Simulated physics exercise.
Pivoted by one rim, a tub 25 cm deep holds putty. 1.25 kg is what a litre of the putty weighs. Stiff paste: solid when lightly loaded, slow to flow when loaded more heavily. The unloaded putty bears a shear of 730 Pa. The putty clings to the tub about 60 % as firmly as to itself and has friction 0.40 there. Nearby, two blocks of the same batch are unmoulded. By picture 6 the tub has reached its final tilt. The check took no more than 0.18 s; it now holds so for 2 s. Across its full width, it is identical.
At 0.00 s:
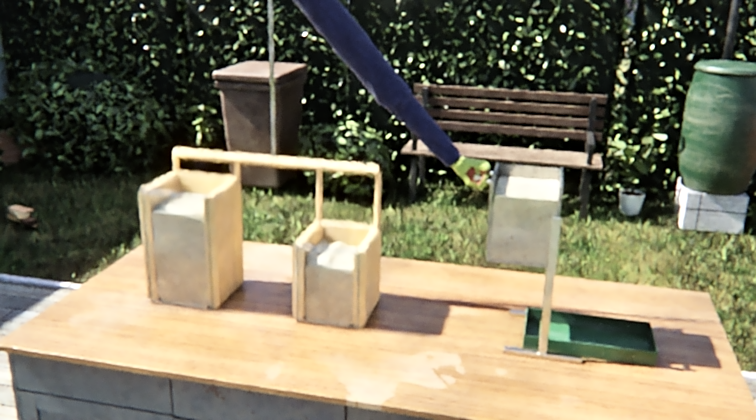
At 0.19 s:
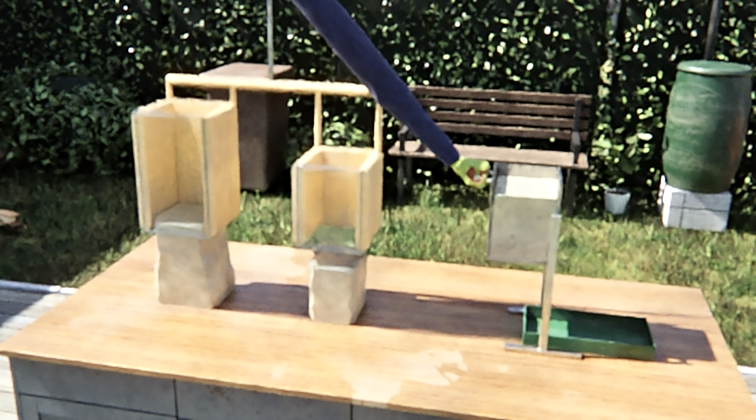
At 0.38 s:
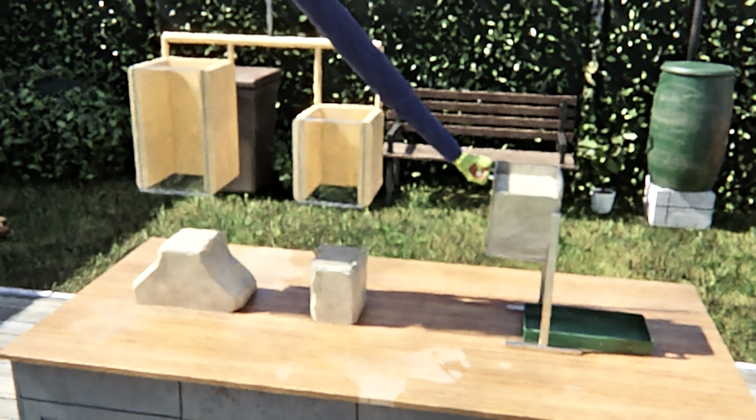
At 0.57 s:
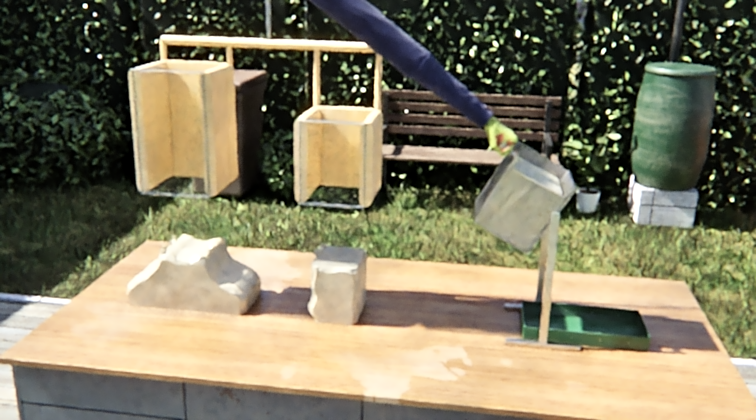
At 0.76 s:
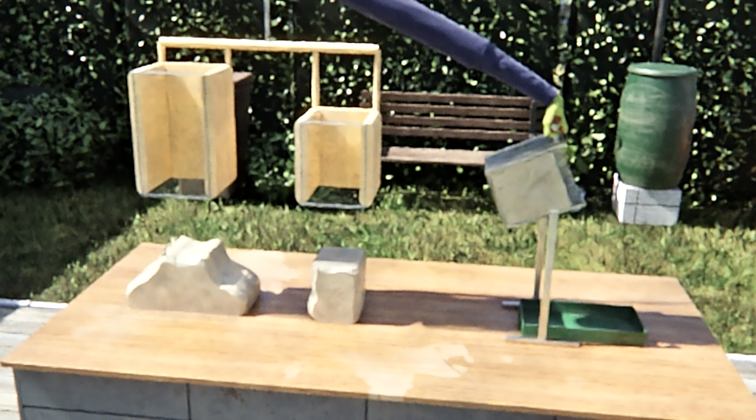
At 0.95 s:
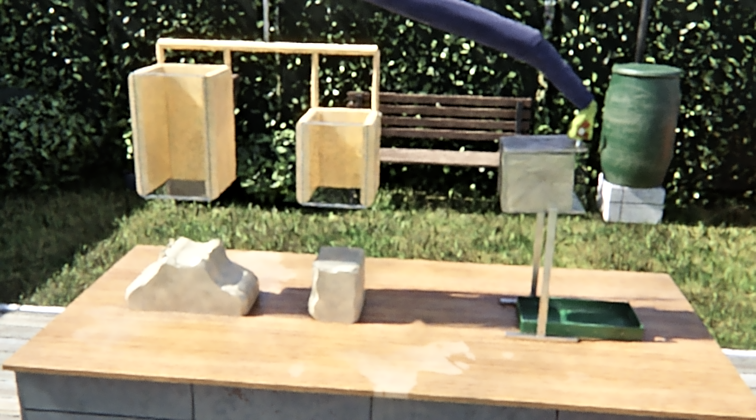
A pale wooden frame with two open boxes rises off two grey blocks on a wooden table in a sunny garden, seen from slightly above, and the taller left block slumps into a low, wide mound while the smaller one keeps its shape. A dark-blue-sleeved arm with a yellow-green glove then tilts a grey tub clockwise on its stand above a green tray. Behind, the bench, brown bin and green barrel shift slightly leftward as the view drifts.
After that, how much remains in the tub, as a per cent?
100 %.
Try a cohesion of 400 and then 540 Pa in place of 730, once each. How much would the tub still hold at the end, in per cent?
It'd be some 70 percent the first time and some 100 percent the second.
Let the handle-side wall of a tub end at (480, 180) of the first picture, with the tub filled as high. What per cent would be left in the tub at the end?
About 100 per cent.
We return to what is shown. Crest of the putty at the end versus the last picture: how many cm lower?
About 0 cm.
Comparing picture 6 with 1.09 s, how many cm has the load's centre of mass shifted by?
Around 0 centimetres.
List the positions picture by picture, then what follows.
Handle-side rim at (493, 182), tilt 0 degrees; highest point of the putty at (547, 199); test blocks 35 cm, 22 cm high (left to right), in the first frame.
Handle-side rim at (494, 181), tilt 0 degrees; highest point of the putty at (547, 197); test blocks 32 cm, 22 cm high (left to right), in the second frame.
Handle-side rim at (496, 178), tilt 3 degrees; highest point of the putty at (500, 191); test blocks 23 cm, 22 cm high (left to right), in the third frame.
Handle-side rim at (520, 156), tilt 29 degrees; highest point of the putty at (517, 171); test blocks 21 cm, 22 cm high (left to right), in the fourth frame.
Handle-side rim at (565, 146), tilt 67 degrees; highest point of the putty at (553, 155); test blocks 21 cm, 22 cm high (left to right), in the fifth frame.
Handle-side rim at (587, 152), tilt 87 degrees; highest point of the putty at (566, 155); test blocks 21 cm, 22 cm high (left to right), in the sixth frame.
By 1.09 s, the tub is at 87 degrees and holds 100 %.
By 1.26 s, the tub is at 87 degrees and holds 100 %.
By 1.43 s, the tub is at 87 degrees and holds 100 %.
By 1.60 s, the tub is at 87 degrees and holds 100 %.
By 2.95 s, at the end, the tub is at 87 degrees and holds 100 %.
